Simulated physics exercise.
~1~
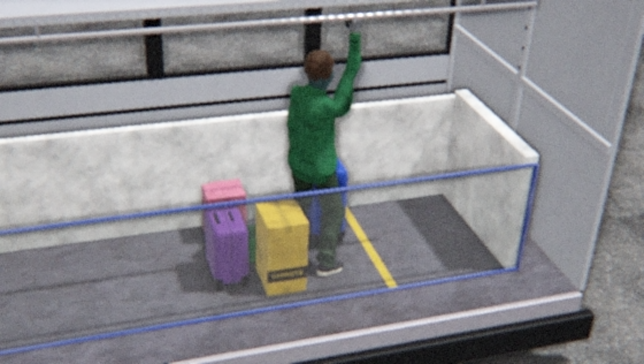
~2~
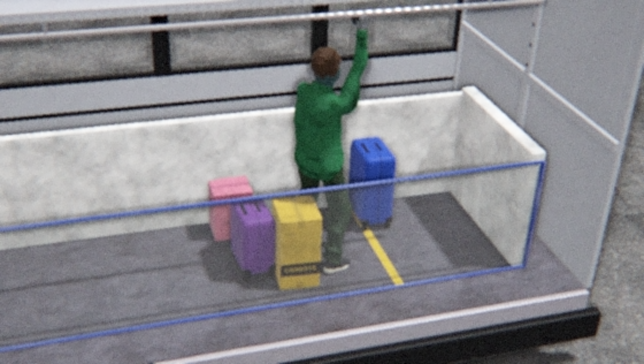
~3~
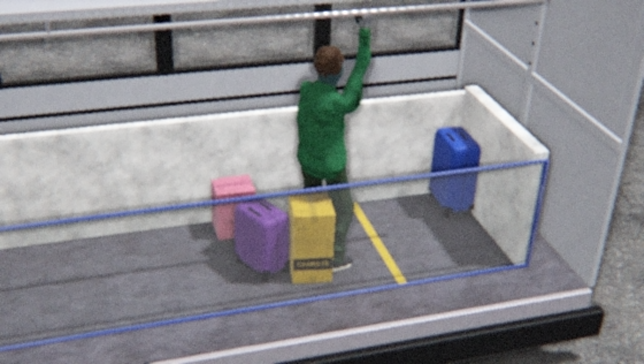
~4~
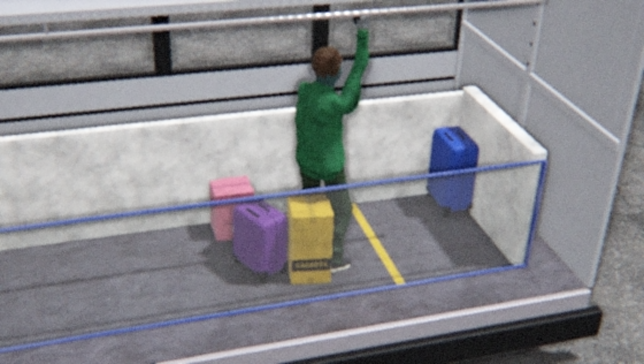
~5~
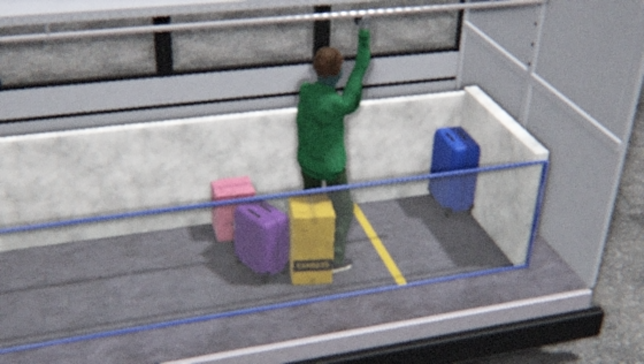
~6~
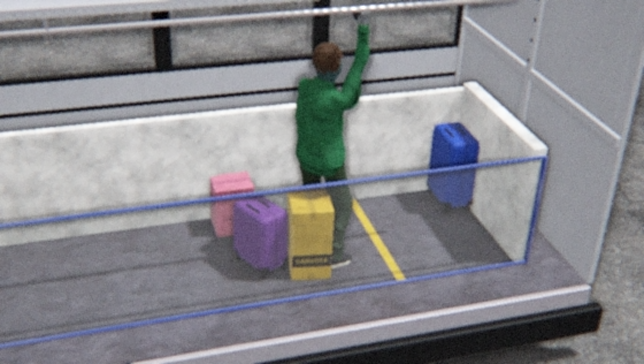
At the start, a person in a green top stands in a shuttle's luggage bay, one arm raised to the overhead rail, with pink, purple and yellow luggage to the left and a blue case partly hidden behind. The blue case rolls right, emerging from behind the person, while the purple case and tall yellow bag shift a little the same way. The blue case continues across the yellow line towards the right end wall, and the yellow bag edges slightly farther. Then everything stops, still upright, with the purple, yellow and pink pieces left of the line.
